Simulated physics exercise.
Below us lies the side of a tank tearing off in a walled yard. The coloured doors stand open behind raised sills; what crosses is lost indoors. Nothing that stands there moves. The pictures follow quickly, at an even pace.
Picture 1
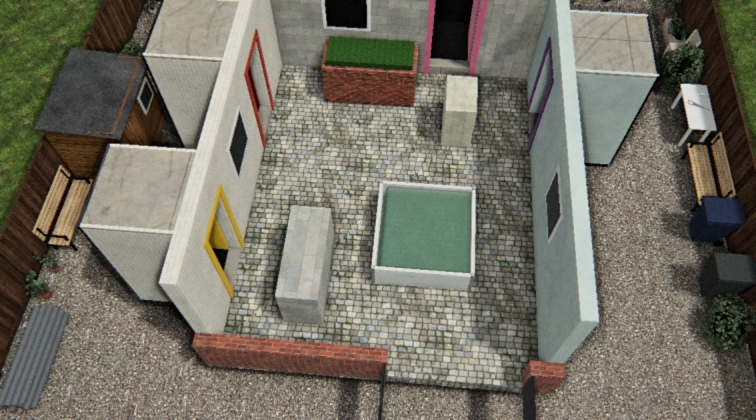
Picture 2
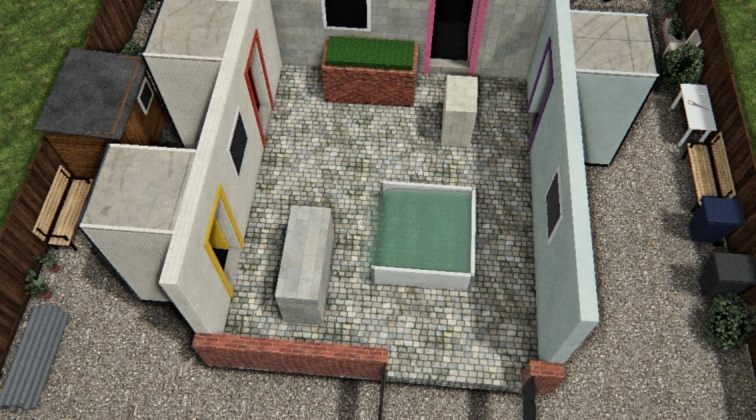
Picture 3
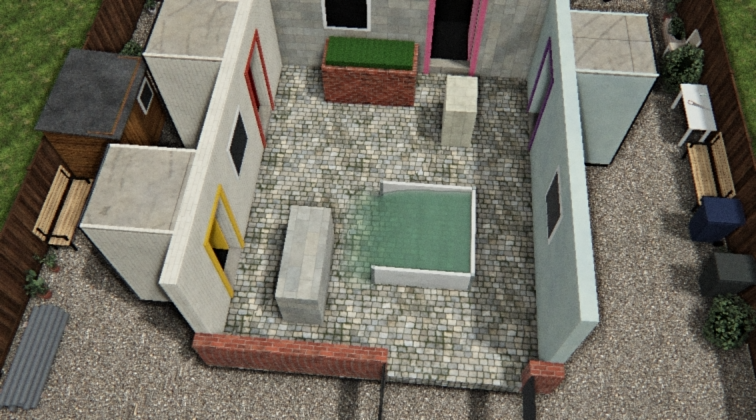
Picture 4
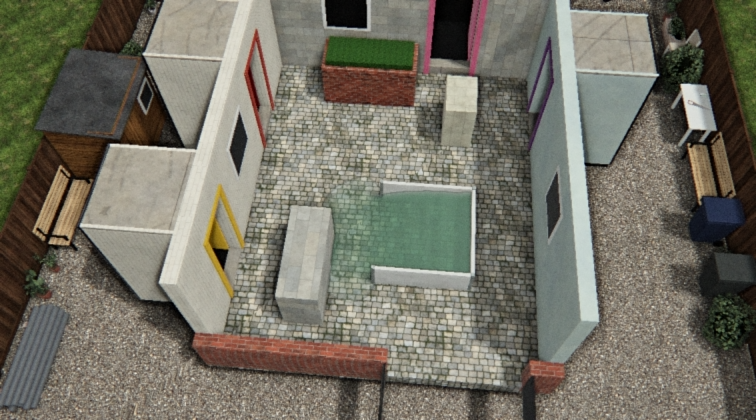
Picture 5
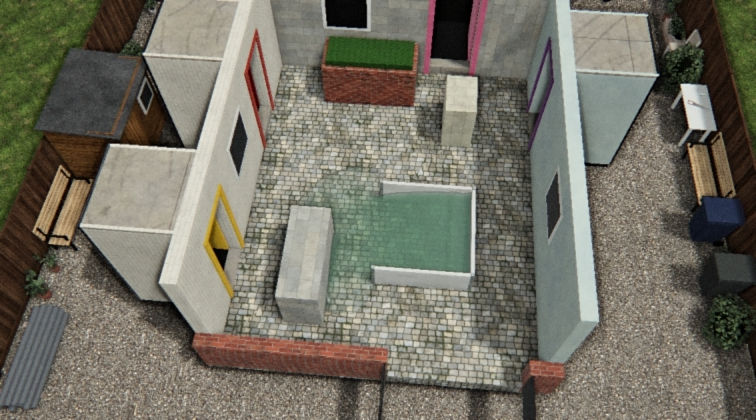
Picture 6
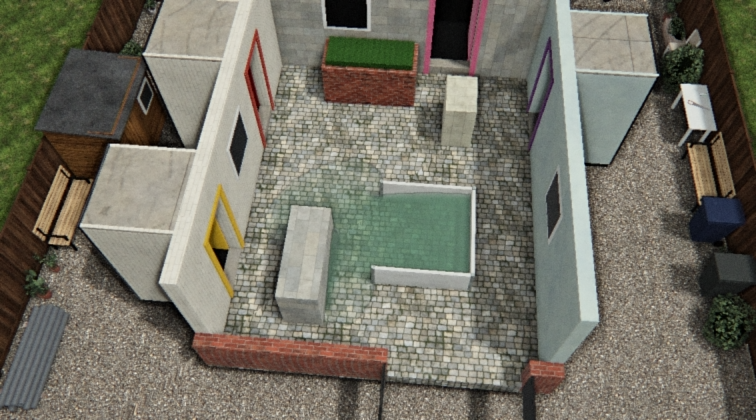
In a walled, cobbled yard seen from above, the left side of a square water tank gave way, and greenish water poured out leftward, spreading thinly over the stones and around a grey block.
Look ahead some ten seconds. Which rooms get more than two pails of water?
One by one: The red door admits no more than that; the yellow door lets in a lot; the purple door admits no more than that; the pink door admits no more than that.
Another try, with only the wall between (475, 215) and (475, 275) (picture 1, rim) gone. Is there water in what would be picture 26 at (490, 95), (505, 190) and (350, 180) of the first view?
One after the other: Wet, flooded, free of water.
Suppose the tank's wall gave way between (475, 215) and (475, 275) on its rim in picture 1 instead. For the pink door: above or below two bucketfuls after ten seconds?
One by one: Pink holds.
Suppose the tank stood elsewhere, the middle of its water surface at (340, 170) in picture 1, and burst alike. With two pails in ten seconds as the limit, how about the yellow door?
My reading: The yellow one goes over.
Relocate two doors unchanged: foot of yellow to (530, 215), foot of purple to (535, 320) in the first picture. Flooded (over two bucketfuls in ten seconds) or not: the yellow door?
The yellow one keeps below it.
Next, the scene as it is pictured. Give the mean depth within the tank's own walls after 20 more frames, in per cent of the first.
Close to 16 %.
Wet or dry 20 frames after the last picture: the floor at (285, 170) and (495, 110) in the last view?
In turn: Under water, no water.
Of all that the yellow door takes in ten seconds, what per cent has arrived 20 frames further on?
Close to 5 %.
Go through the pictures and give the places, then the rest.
Still water in the water tank at (425, 229), in the first frame.
The front is at (377, 198), out from the gap at (379, 234), in the second frame.
The front is at (366, 192), out from the gap at (379, 235), in the third frame.
Water pours out at (379, 235) and has run to (342, 188), in the fourth frame.
Water pours out at (379, 235) and has run to (308, 196), in the fifth frame.
The front is at (272, 214), out from the gap at (379, 235), in the sixth frame.
A moment on, water covers 25 % of the floor; the red door not reached, the yellow door wet at the sill, nothing in, the purple door not reached, the pink door not reached.
Next, water covers 40 % of the floor; the red door wet at the sill, nothing in, the yellow door wet at the sill, nothing in, the purple door not reached, the pink door not reached.
Then, water covers 60 % of the floor; the red door wet at the sill, nothing in, the yellow door under two buckets in, the purple door not reached, the pink door not reached.
Later, water covers 70 % of the floor; the red door wet at the sill, nothing in, the yellow door over two buckets in, the purple door wet at the sill, nothing in, the pink door wet at the sill, nothing in.
In the end, water covers 95 % of the floor; the red door wet at the sill, nothing in, the yellow door far over two buckets in, the purple door wet at the sill, nothing in, the pink door wet at the sill, nothing in.
